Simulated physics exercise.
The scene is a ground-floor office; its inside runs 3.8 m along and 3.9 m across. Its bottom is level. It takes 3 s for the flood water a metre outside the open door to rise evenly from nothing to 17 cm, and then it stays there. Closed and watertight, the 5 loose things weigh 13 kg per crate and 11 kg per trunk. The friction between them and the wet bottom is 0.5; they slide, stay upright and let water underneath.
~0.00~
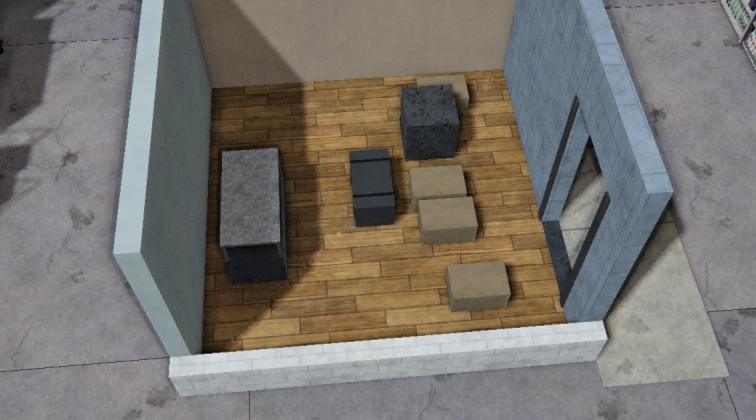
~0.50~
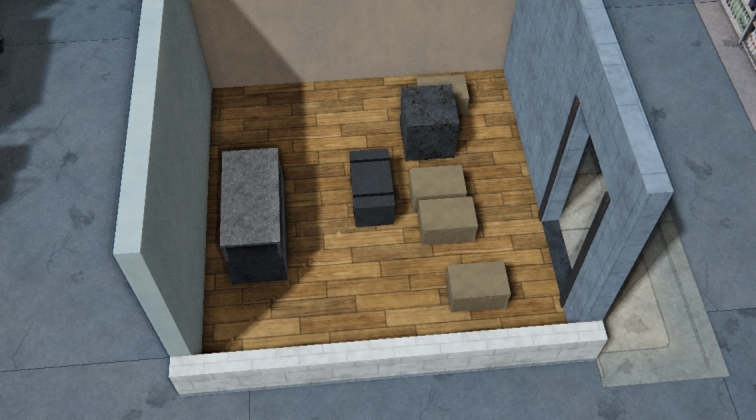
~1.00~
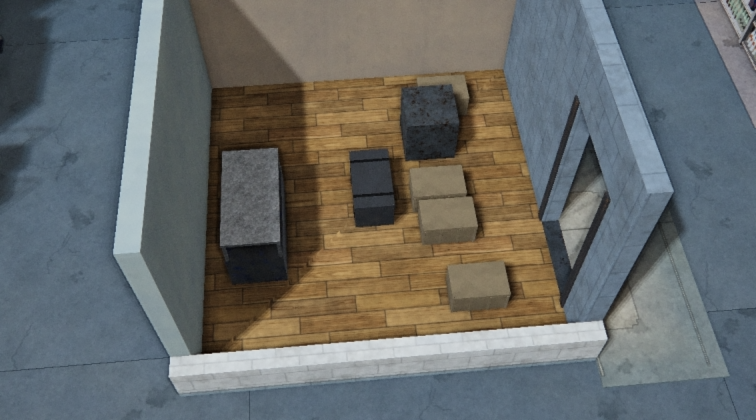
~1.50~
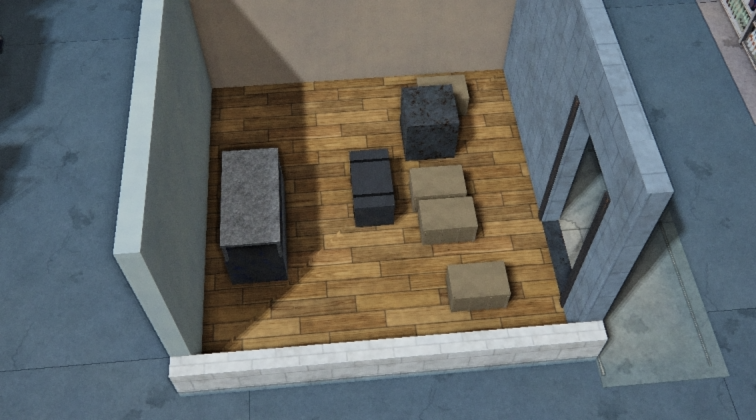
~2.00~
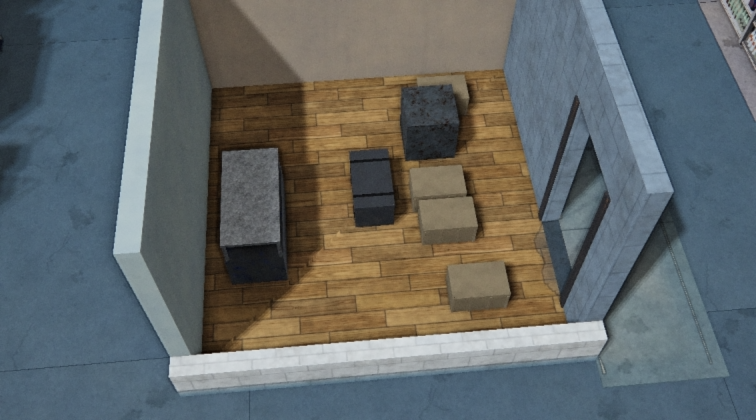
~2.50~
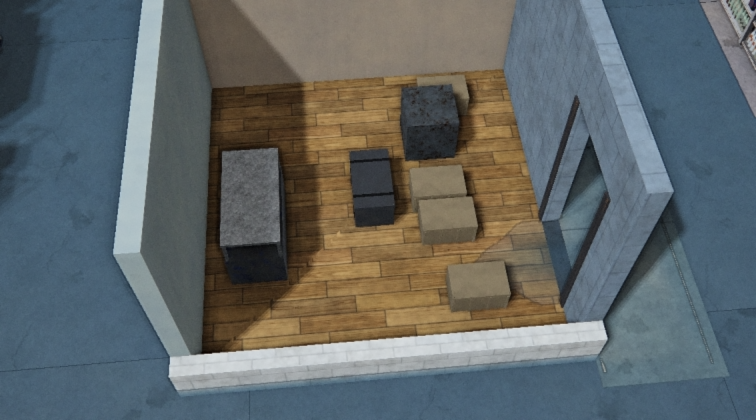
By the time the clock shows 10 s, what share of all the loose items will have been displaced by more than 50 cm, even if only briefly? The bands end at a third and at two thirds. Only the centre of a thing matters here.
It is a middling fraction, from a third to two thirds.
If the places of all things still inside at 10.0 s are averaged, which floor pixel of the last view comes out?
I'd say about (347, 176) in the last view.
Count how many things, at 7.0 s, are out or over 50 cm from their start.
Tally: 3.
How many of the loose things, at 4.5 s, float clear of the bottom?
Answer: 0.
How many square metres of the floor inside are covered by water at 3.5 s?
Roughly 2.5 m2.
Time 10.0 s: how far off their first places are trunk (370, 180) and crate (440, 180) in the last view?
In that order: 150 cm, 30 cm.
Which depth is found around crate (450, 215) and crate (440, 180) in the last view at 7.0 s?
Some 6 cm at the first, some 3 cm at the second.
After 3.5 s 0 of 5 are over 50 cm from their spots; 0 afloat.
After 4.5 s 1 of 5 are over 50 cm from their spots; 0 afloat.
After 7.0 s 3 of 5 are over 50 cm from their spots; 2 afloat.
After 10.0 s 3 of 5 are over 50 cm from their spots, and 3 have been at some point; 3 afloat.
